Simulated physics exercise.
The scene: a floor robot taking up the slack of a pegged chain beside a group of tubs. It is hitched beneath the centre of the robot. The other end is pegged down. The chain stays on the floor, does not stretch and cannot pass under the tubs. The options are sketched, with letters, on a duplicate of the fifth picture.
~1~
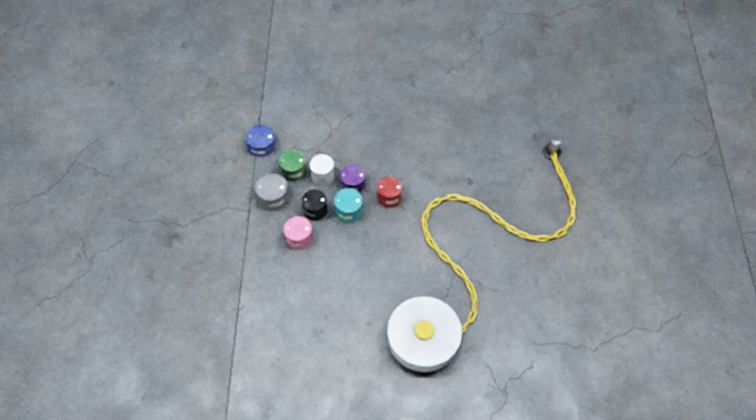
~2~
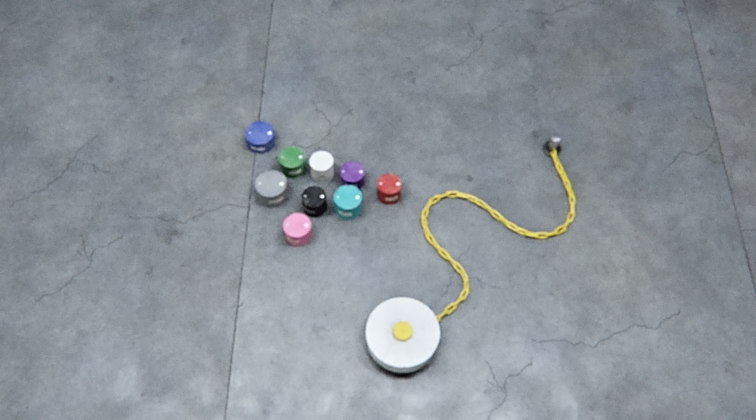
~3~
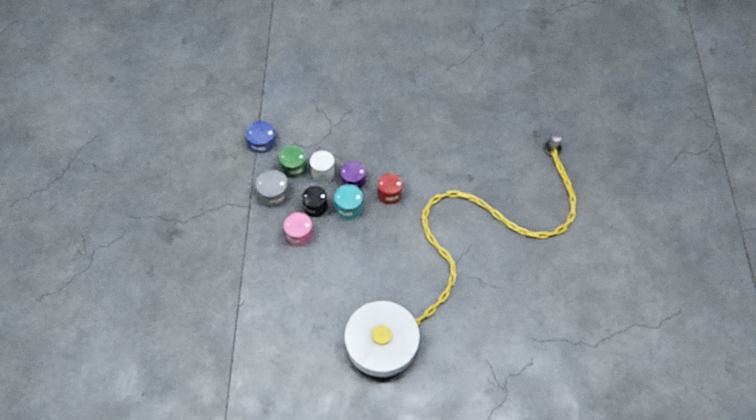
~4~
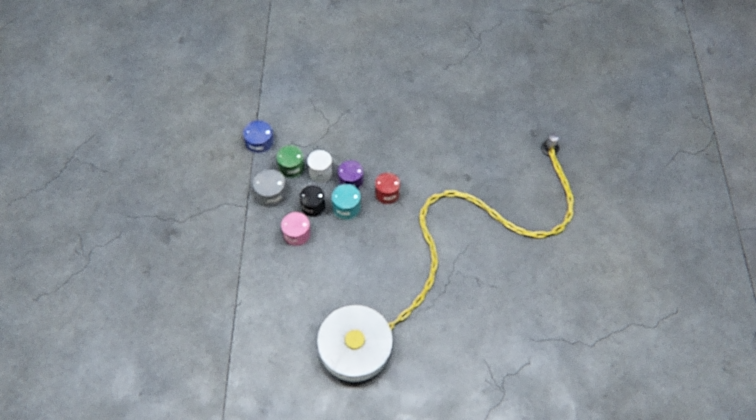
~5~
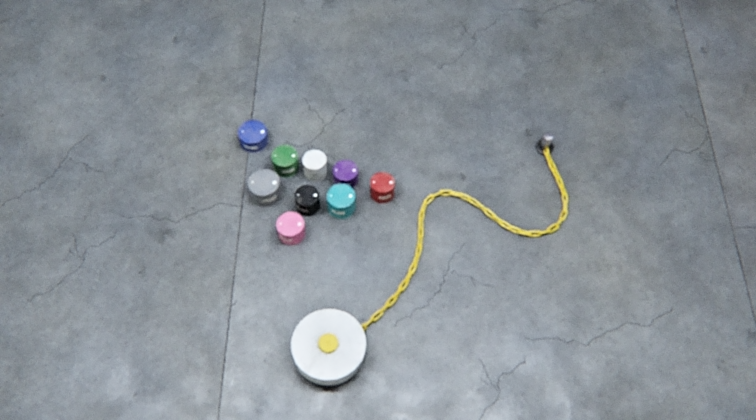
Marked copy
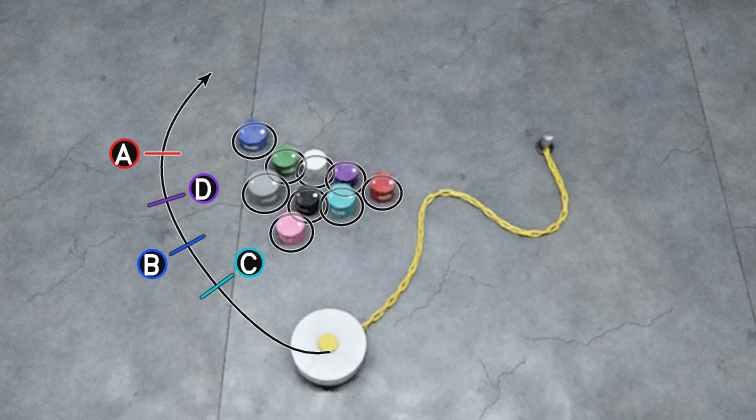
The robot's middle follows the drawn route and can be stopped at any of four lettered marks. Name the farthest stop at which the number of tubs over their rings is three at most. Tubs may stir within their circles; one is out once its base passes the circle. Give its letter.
A.
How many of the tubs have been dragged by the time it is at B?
The count is none.
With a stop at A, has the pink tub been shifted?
Yes.
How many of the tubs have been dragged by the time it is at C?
The count is none.
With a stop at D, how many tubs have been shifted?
The count is none.
On the copy, A at (163, 153); B at (187, 245); C at (217, 286); D at (167, 200); the route from (330, 352) via (178, 228) to (210, 74).
On A. First, robot (233, 301).
Then, robot (174, 220).
Finally, robot (160, 147); black tub (312, 196); pink tub (288, 205); one over the rings.
By contrast, B is within the limit but short; C is within the limit but short; D is within the limit but short.
